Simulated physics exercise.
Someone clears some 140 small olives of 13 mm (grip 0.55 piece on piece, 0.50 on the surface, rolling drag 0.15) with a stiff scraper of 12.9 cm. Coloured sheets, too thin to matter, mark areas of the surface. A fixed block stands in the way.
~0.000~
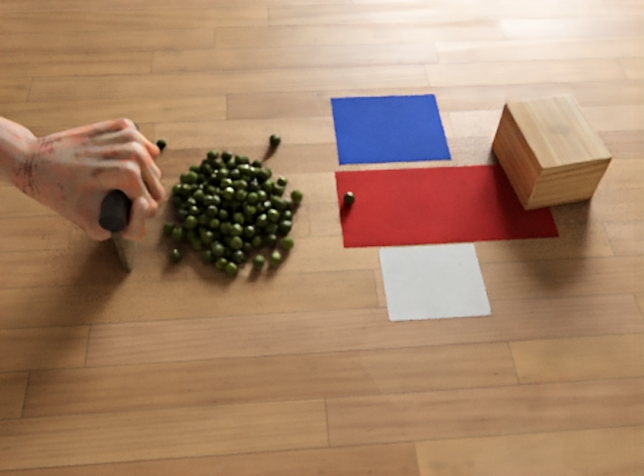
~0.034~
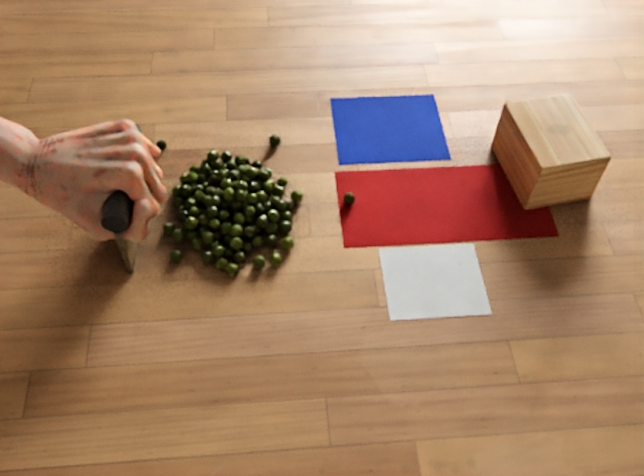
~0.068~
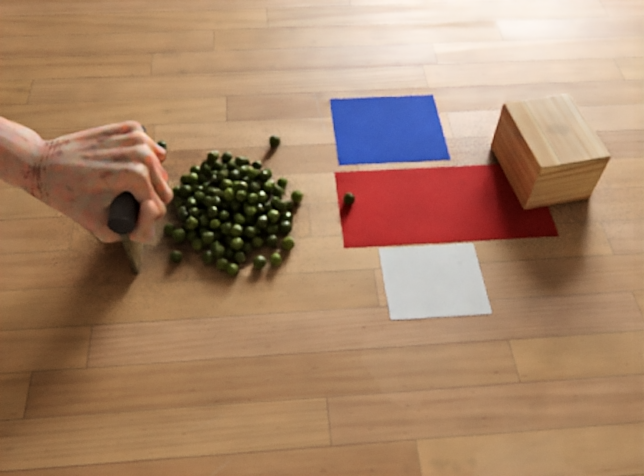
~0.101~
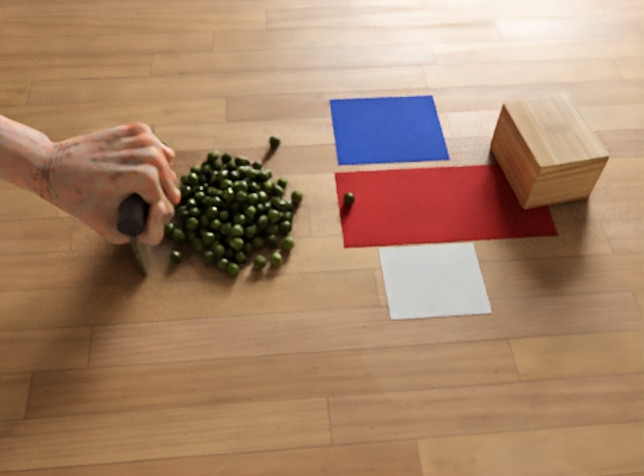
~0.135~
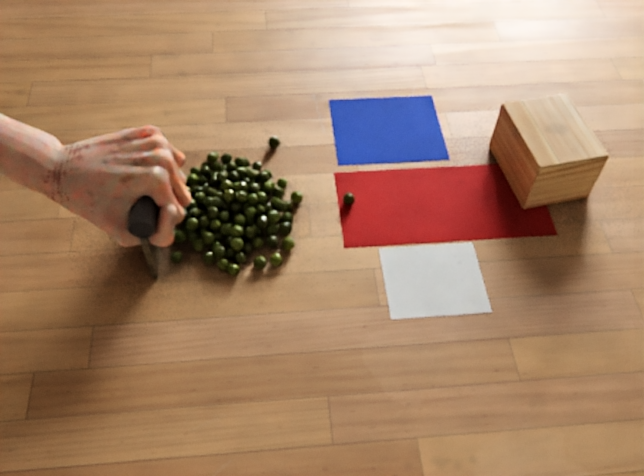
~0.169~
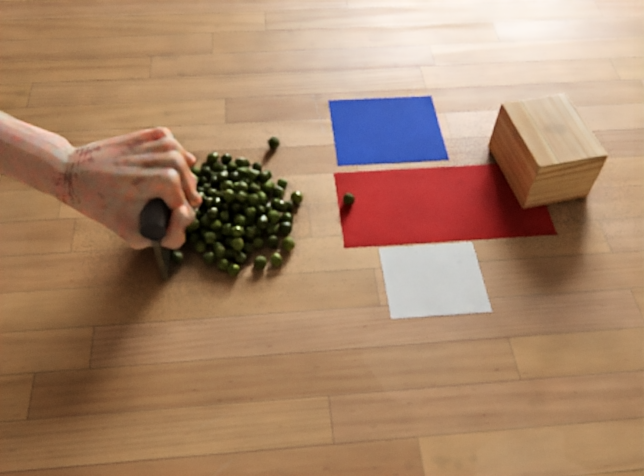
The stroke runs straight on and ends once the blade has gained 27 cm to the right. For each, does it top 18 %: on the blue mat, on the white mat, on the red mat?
Blue mat: Under, white mat: Over, red mat: Over.
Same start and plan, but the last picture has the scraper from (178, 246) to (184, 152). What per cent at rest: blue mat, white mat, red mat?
Blue mat 0, white mat 25, red mat 35.
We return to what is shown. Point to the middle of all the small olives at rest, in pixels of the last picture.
Near (398, 205).
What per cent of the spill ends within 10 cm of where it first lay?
Roughly 40 per cent.
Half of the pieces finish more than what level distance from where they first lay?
Some 18 cm.
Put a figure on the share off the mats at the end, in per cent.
About 50 per cent.
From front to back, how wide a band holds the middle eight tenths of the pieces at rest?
Some 18 cm.
After 0.54 s, scraper 15 cm from its start, spill 18 cm wide; off the mats 100 %.
After 0.91 s, scraper 26 cm from its start, spill 21 cm wide; white mat 30 %, red mat 25 %, off the mats 45 %.
Then, at 1.23 s, scraper 28 cm from its start, spill 22 cm wide; white mat 25 %, red mat 25 %, off the mats 50 %.
In the end, at 1.4 s, white mat 25 %, red mat 25 %, blue mat 0 %, off the mats 50 %.
